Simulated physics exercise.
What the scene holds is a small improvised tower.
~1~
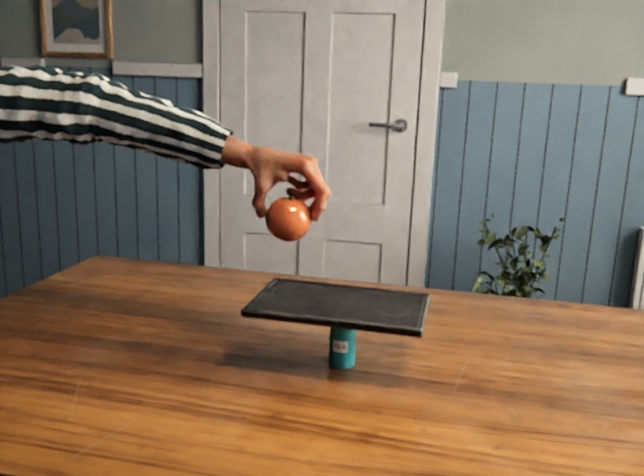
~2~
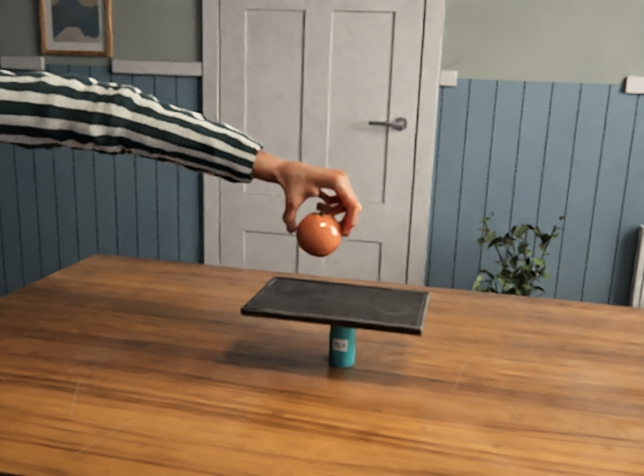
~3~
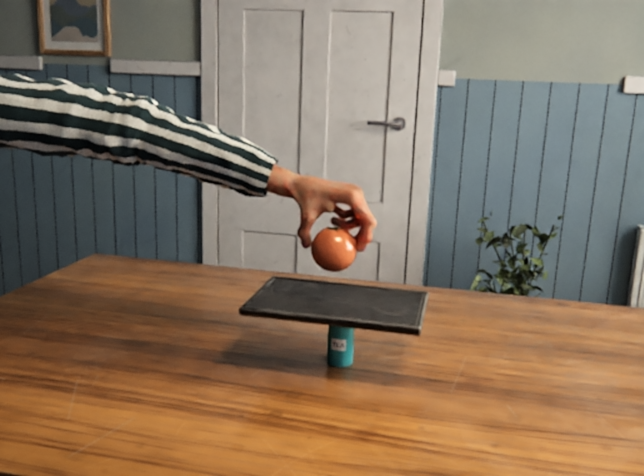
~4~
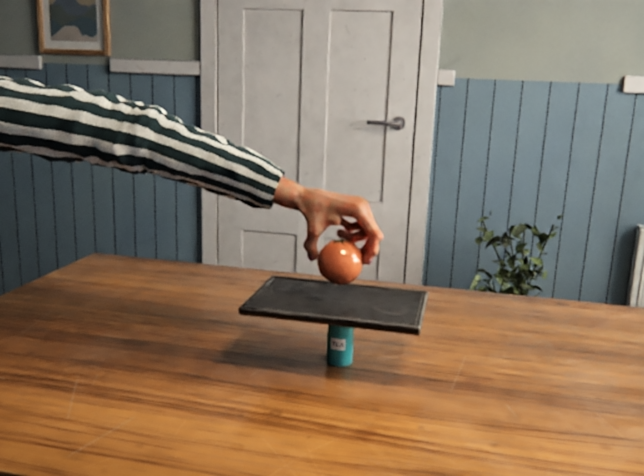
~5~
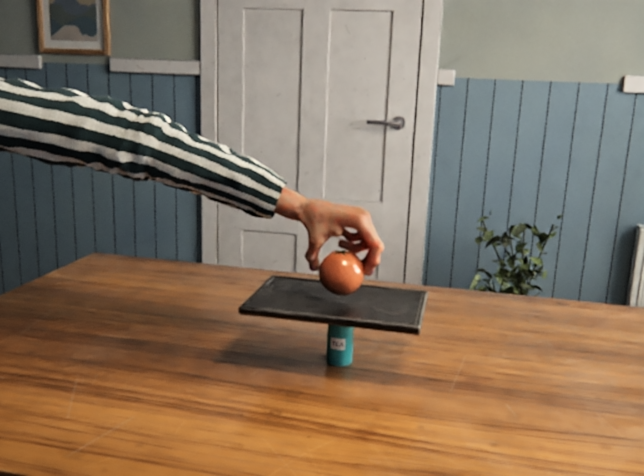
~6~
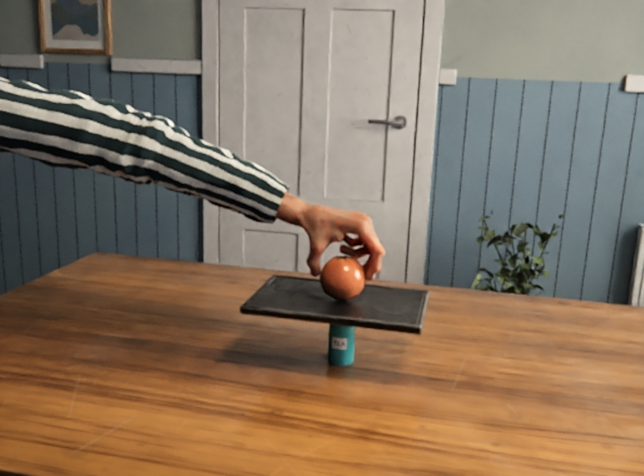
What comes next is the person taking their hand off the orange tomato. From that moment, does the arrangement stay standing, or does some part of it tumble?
It stays standing.
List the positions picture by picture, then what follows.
Coming down; orange tomato (289, 219); black lid (340, 305), in the first frame.
Coming down; orange tomato (319, 234); black lid (340, 303), in the second frame.
Coming down; orange tomato (334, 249); black lid (339, 303), in the third frame.
Coming down; orange tomato (340, 261); black lid (338, 302), in the fourth frame.
Coming down; orange tomato (342, 273); black lid (338, 302), in the fifth frame.
In place under the hand; orange tomato (343, 278); black lid (340, 302), in the sixth frame.
Then, 0.30 s on from there, no change.
Then, 0.70 s on from there, orange tomato resting near (343, 278).
In the end, all 3 unmoved. At the end, from the last picture's camera, orange tomato near (343, 278). The stack stays up.
